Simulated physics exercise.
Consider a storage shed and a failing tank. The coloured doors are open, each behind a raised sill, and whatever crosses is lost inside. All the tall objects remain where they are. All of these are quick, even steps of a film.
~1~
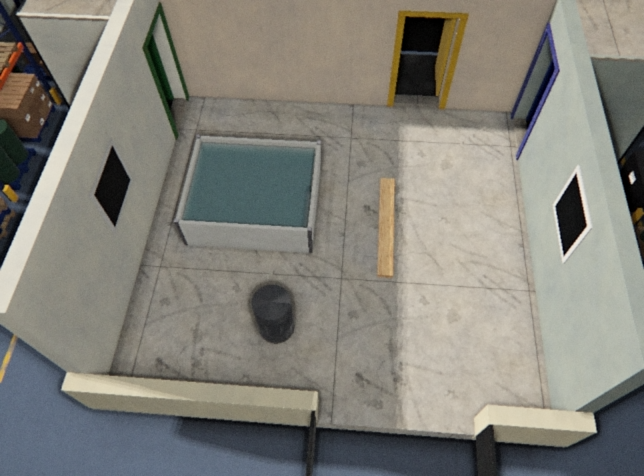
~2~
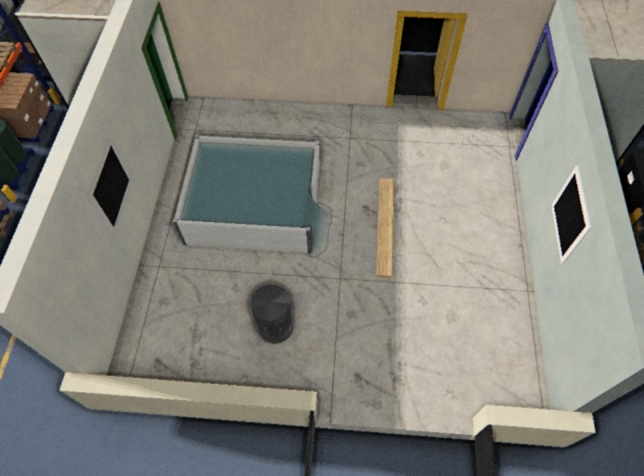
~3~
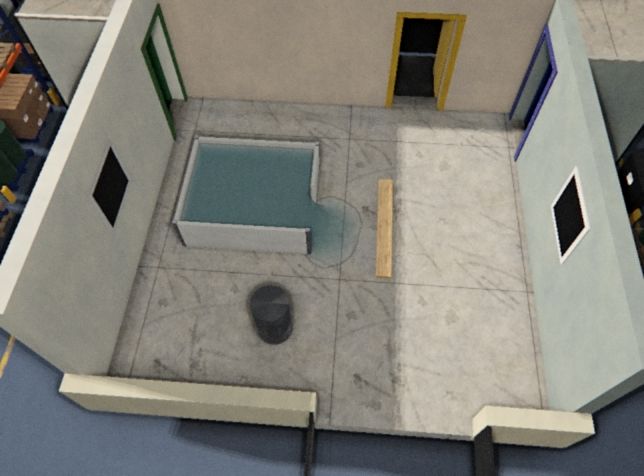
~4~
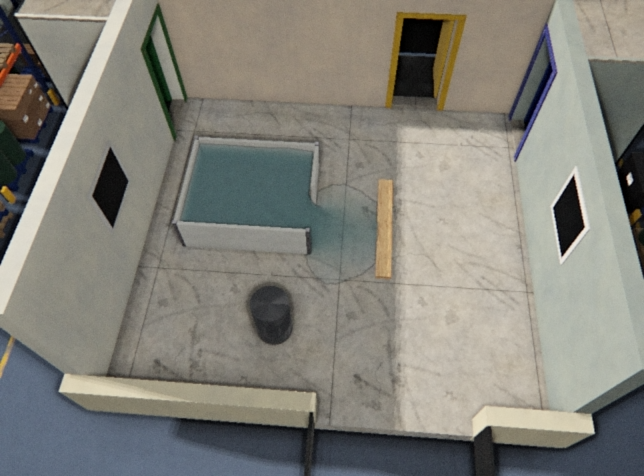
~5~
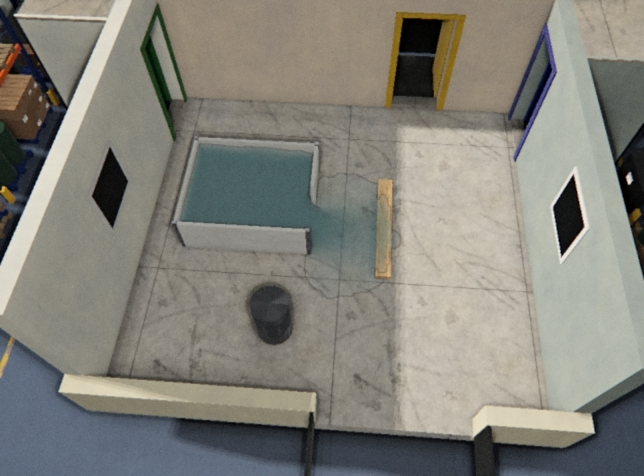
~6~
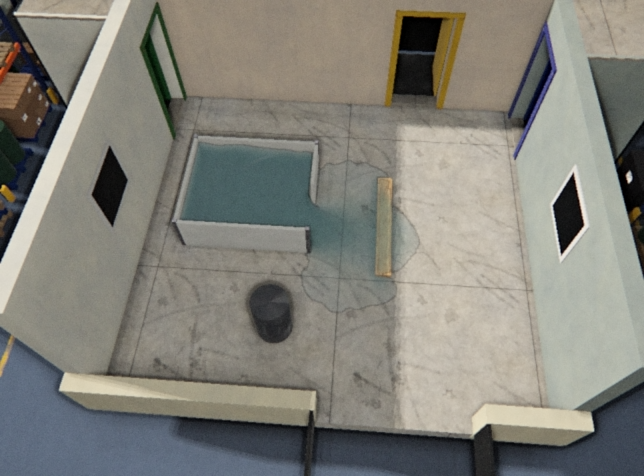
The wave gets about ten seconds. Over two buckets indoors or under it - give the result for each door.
At the end, the blue door is going to be swamped. The yellow door is going to stay within two buckets. The green door is going to stay within two buckets.
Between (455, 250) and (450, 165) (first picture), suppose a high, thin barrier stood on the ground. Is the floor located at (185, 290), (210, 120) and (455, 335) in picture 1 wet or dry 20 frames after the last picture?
Reading them off in sequence: Spared, spared, swamped.
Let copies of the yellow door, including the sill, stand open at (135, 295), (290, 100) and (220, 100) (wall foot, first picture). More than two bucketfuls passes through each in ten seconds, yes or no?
Below; below; below.
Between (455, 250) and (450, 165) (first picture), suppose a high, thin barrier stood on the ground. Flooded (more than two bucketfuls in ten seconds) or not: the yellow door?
The yellow one exceeds the threshold.
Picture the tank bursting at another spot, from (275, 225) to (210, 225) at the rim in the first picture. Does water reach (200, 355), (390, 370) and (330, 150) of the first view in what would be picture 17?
In that order: Under water, wet, no water.
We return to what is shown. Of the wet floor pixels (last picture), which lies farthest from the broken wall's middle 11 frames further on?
Roughly (541, 421).
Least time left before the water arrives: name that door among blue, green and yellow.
It's the yellow one.
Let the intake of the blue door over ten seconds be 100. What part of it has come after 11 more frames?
Share by then: About 0 in a hundred.
A moment on, water covers 25 % of the floor; the blue door not reached, the yellow door not reached, the green door not reached.
Next, water covers 50 % of the floor; the blue door not reached, the yellow door wet at the sill, nothing in, the green door not reached.
Then, water covers 45 % of the floor; the blue door under two buckets in, the yellow door wet at the sill, nothing in, the green door not reached.
Later, water covers 60 % of the floor; the blue door over two buckets in, the yellow door wet at the sill, nothing in, the green door not reached.
In the end, water covers 80 % of the floor; the blue door over two buckets in, the yellow door wet at the sill, nothing in, the green door under two buckets in.
